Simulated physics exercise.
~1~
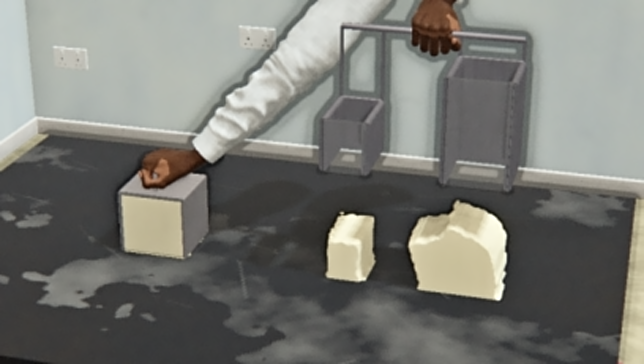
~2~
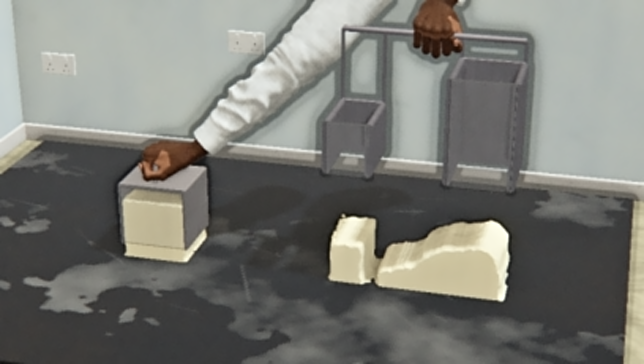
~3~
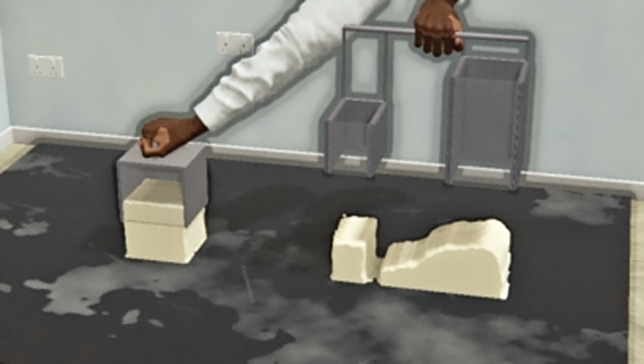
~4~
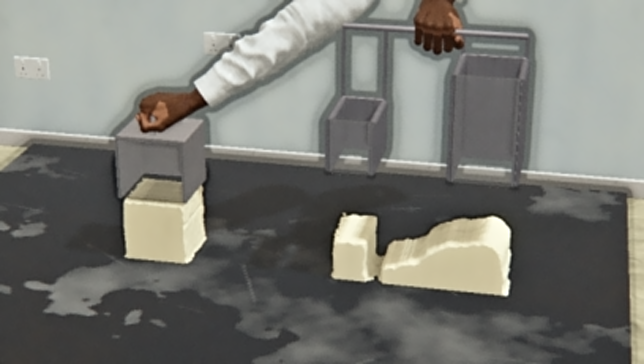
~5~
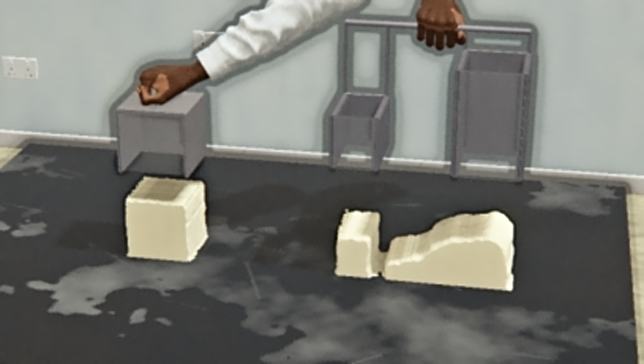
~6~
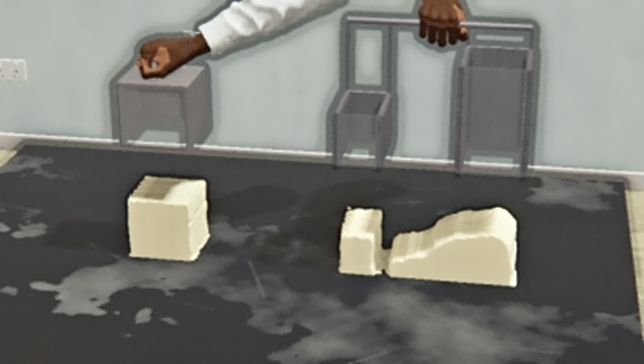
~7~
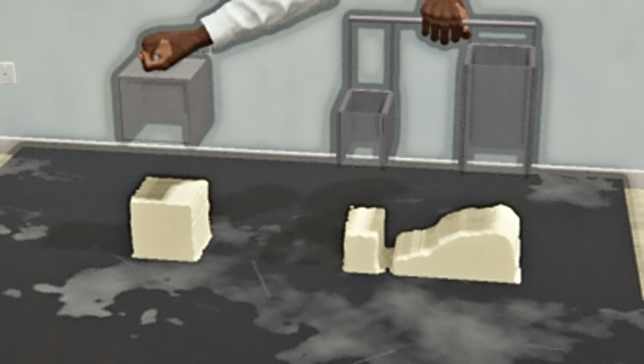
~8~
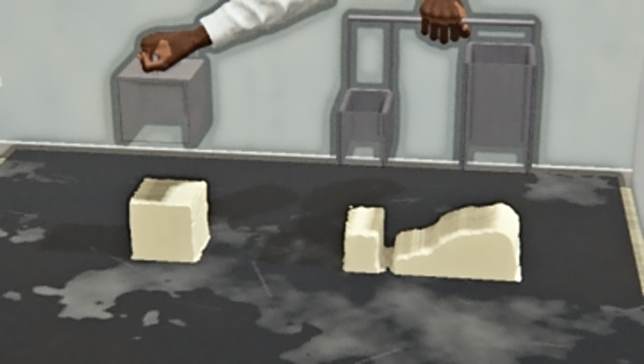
On a dark, patchily stained tabletop against a pale wall, a hand grips a square grey tin of cream-coloured powder, while another hand holds a rail with two taller tins above two moulded lumps on the right. The left hand draws its tin straight upward, uncovering a pale block from the bottom up. Meanwhile, the larger lump on the right slumps leftward into a long slope, reaching toward its smaller neighbour. The tin clears the block and rises further before stopping. Beneath it, the block stands whole and nearly cubic, while the slumped lump stays beside its upright neighbour.
